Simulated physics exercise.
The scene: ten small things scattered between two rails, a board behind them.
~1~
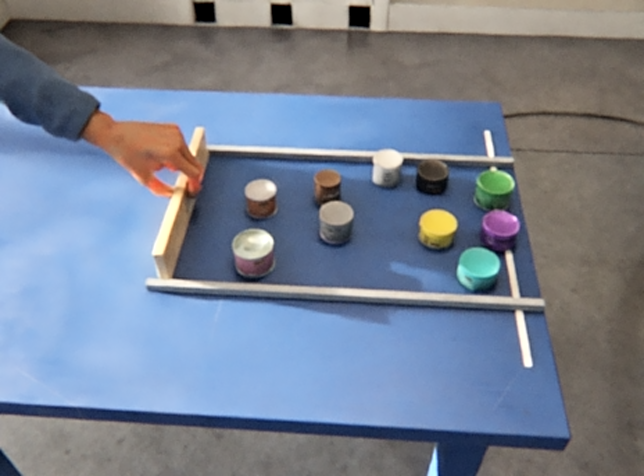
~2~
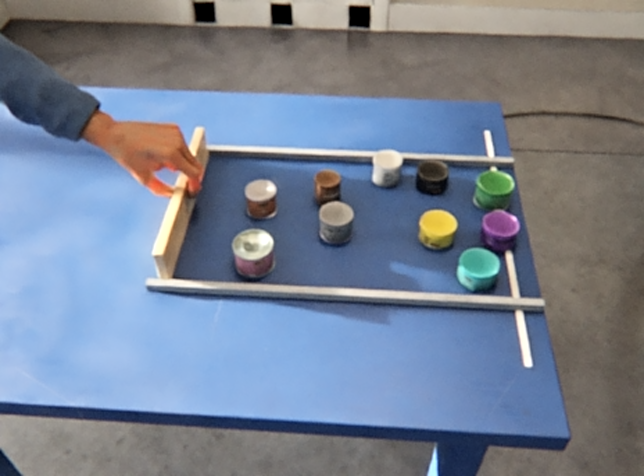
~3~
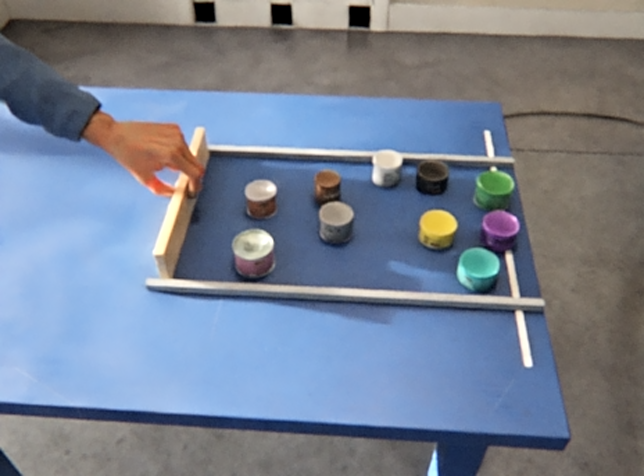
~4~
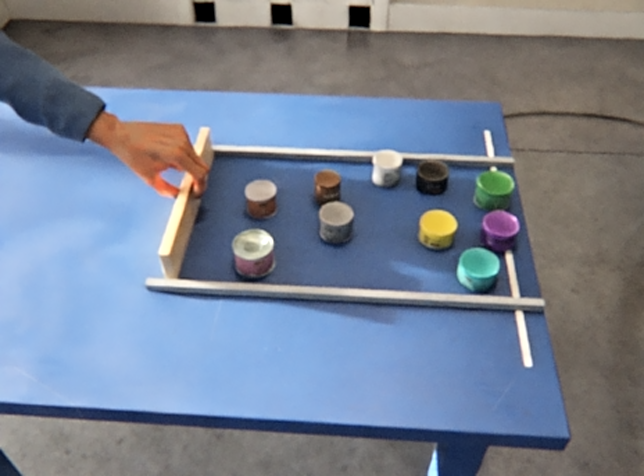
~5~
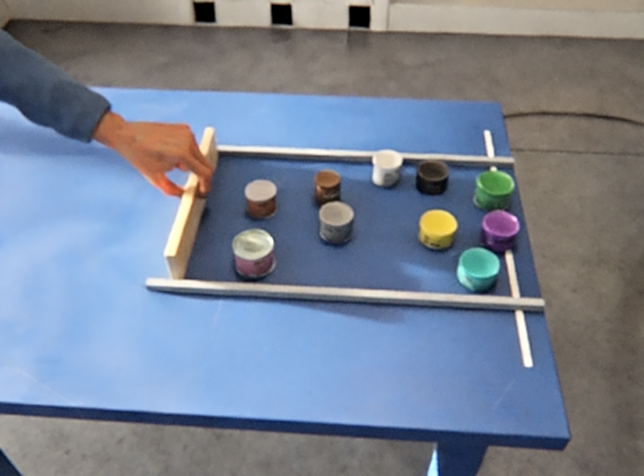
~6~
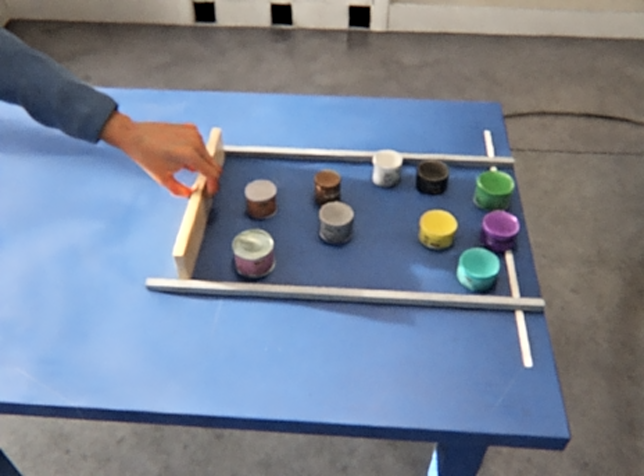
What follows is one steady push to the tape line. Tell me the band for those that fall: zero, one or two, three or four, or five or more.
Outcome: The number that fall off is five or more.
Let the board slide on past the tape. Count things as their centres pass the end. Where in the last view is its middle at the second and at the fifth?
About (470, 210), then (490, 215).
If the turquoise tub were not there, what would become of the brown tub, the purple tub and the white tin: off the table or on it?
The brown tub stays on; the purple tub is lost; the white tin remains up.
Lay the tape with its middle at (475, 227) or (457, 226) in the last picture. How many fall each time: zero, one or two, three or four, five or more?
Taking them in turn, just one or two; one to two.
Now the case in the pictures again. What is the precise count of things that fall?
The count is 5.
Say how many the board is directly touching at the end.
5 of them.
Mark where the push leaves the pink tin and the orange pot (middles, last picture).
The pink tin at (535, 268), the orange pot at (520, 212).
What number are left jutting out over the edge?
It comes to 5.
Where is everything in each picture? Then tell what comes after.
Green tin (493, 192); purple tub (499, 232); turquoise tub (478, 270); board (184, 199); tape (504, 228), in the first picture.
Purple tub (499, 232); brown tub (328, 189), in the second picture.
Turquoise tub (478, 270); board (185, 199), in the third picture.
Green tin (493, 192); grey tin (336, 223), in the fourth picture.
Purple tub (499, 232); yellow tin (437, 230), in the fifth picture.
Green tin (493, 192); purple tub (499, 232); turquoise tub (478, 270); board (202, 200); tape (504, 228), in the sixth picture.
Soon after, none off yet; green tin at rest near (493, 192); purple tub at rest near (499, 232); turquoise tub at rest near (478, 270).
In the end, the number that fall off is five or more; gone, black tub, yellow tin, turquoise tub, purple tub and green tin.
